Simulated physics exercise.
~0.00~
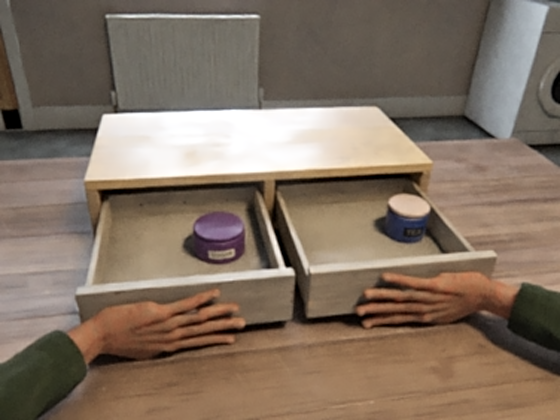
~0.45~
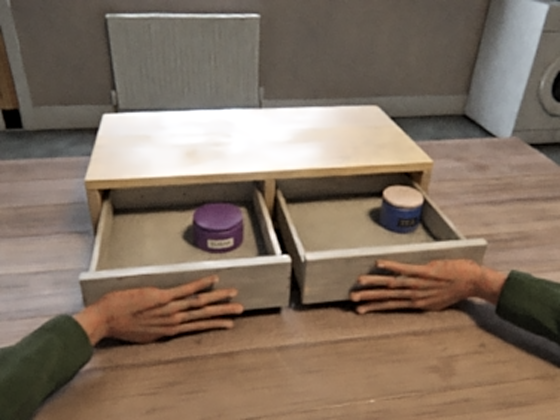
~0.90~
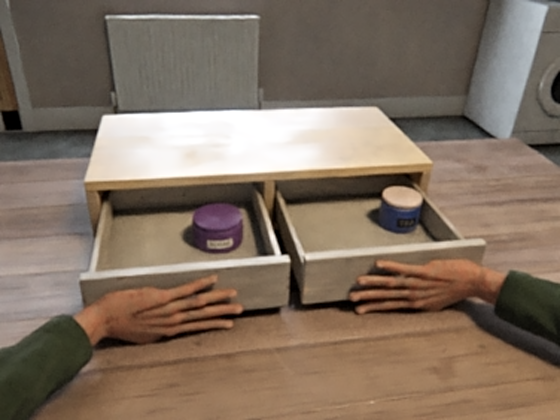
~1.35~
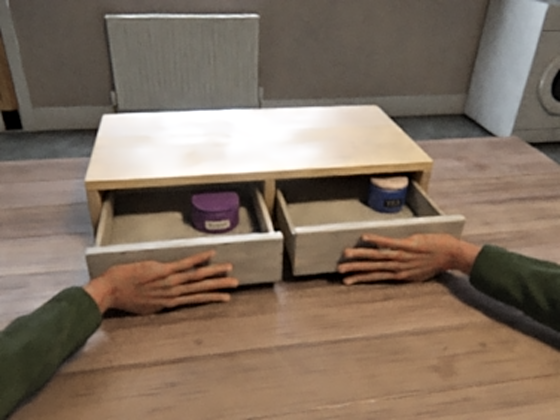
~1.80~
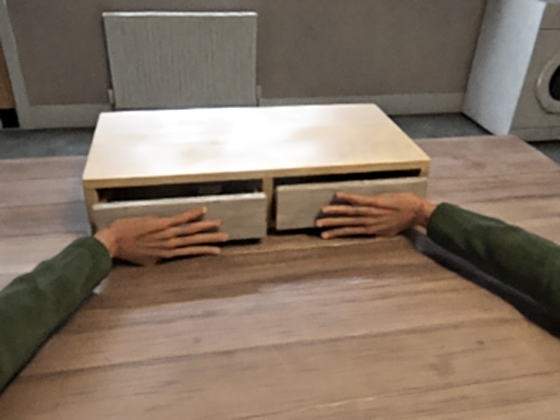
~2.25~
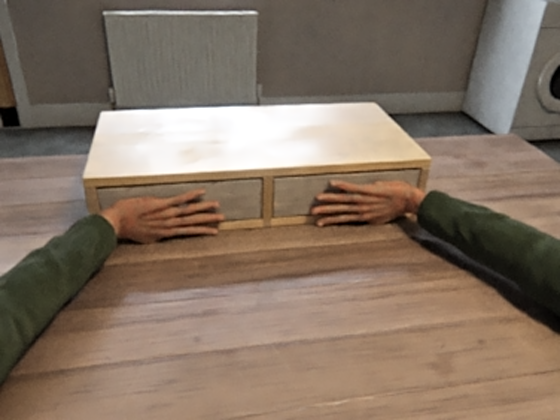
The footage shows two hands in green sleeves resting against the open drawers of a low wooden chest, a purple jar in the left and a blue jar in the right, then pushing both drawers in together until they sit fully closed, hiding the jars.
